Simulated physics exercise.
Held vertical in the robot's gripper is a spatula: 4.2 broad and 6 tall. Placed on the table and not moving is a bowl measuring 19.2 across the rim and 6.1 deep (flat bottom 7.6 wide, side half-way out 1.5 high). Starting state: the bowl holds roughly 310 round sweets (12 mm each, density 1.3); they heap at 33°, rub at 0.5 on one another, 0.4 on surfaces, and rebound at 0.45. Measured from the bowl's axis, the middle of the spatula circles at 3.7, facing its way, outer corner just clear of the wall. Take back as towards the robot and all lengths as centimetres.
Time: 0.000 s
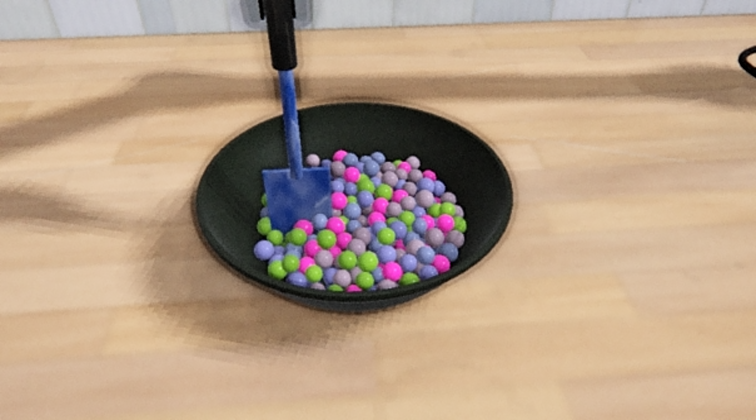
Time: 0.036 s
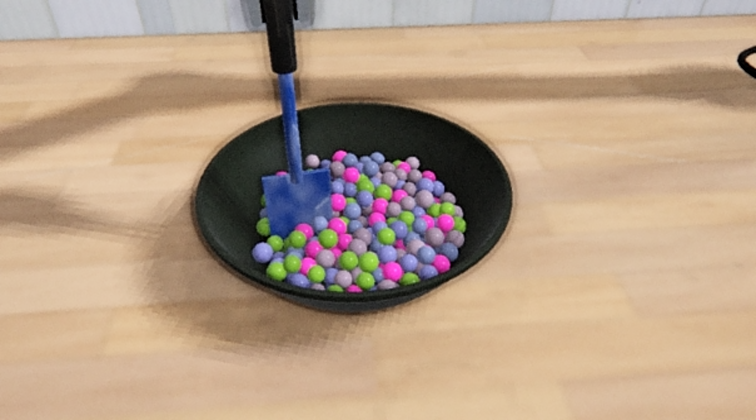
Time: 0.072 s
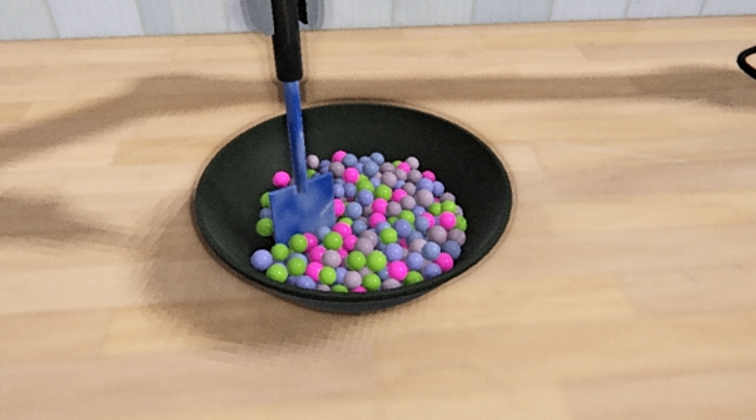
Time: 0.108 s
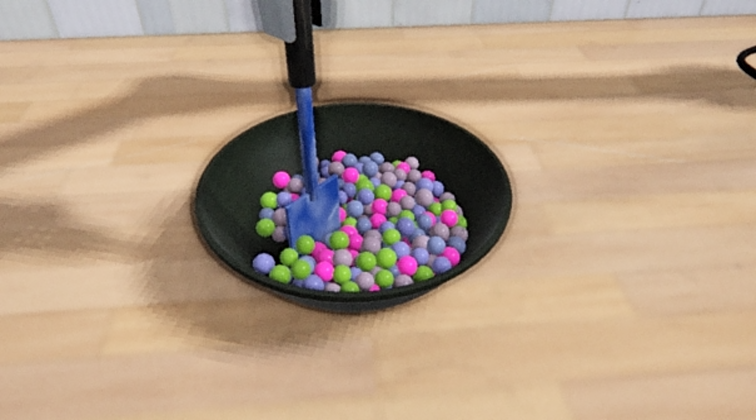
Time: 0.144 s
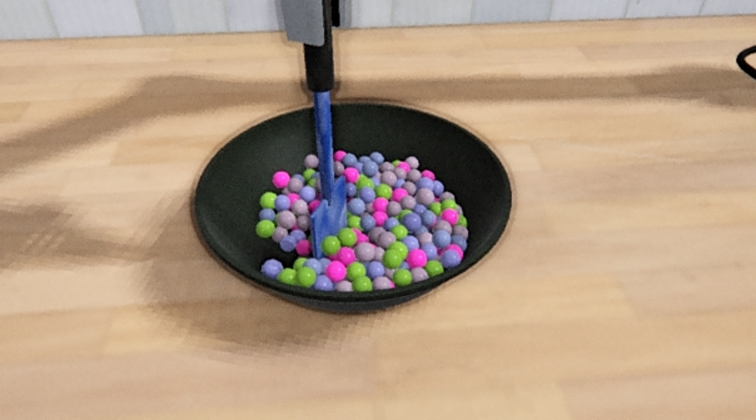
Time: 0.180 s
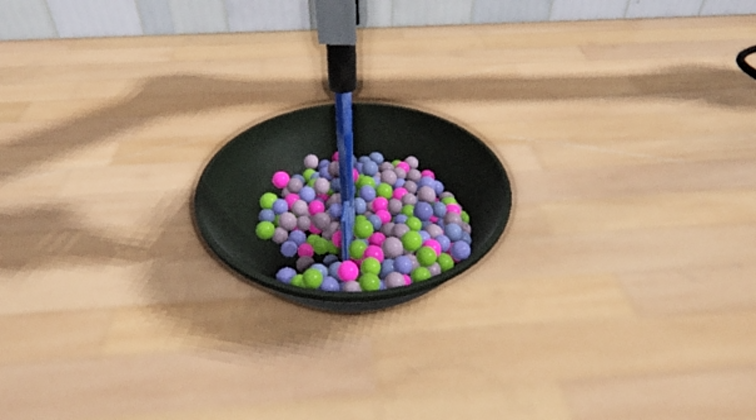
Blue spatula in a robot gripper sweeping rightward through colourful round sweets in a dark bowl, turning edge-on as it pushes them.
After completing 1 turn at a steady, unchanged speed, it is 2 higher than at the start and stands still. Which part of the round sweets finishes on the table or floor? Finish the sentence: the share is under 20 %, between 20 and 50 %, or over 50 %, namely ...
The share is under 20 %.
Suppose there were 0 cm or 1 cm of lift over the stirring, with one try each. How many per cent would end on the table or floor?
5 % and 5 %.
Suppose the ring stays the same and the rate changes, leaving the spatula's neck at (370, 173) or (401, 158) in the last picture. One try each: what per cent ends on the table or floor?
About 5 % for one try and about 20 % for the other, in order.
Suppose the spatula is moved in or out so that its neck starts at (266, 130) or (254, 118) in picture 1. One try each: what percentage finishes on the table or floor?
Roughly 0 and 0 per cent.
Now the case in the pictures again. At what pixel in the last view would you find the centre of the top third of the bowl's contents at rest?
Centre of top third: Approx. (306, 196).
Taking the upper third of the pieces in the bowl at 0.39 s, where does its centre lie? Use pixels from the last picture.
I'd put its middle near (421, 165).
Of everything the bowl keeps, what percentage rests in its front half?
About 45 per cent.
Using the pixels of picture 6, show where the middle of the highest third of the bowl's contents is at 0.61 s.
Near pixel (309, 160).
After 0.39 s, 188° round, highest piece 8 above the table; 307 in the bowl, 2 in flight or on the tool.
After 0.61 s, 296° round, highest piece 8 above the table; 301 in the bowl, 7 on the table or floor, 1 in flight or on the tool.
After 0.91 s, 0° round, highest piece 6 above the table; 300 in the bowl, 9 on the table or floor.
After 1.61 s, 0° round, highest piece 6 above the table; 300 in the bowl, 9 on the table or floor.
In the end, 300 in the bowl, 9 on the table or floor. That is 3 % on the table or floor.
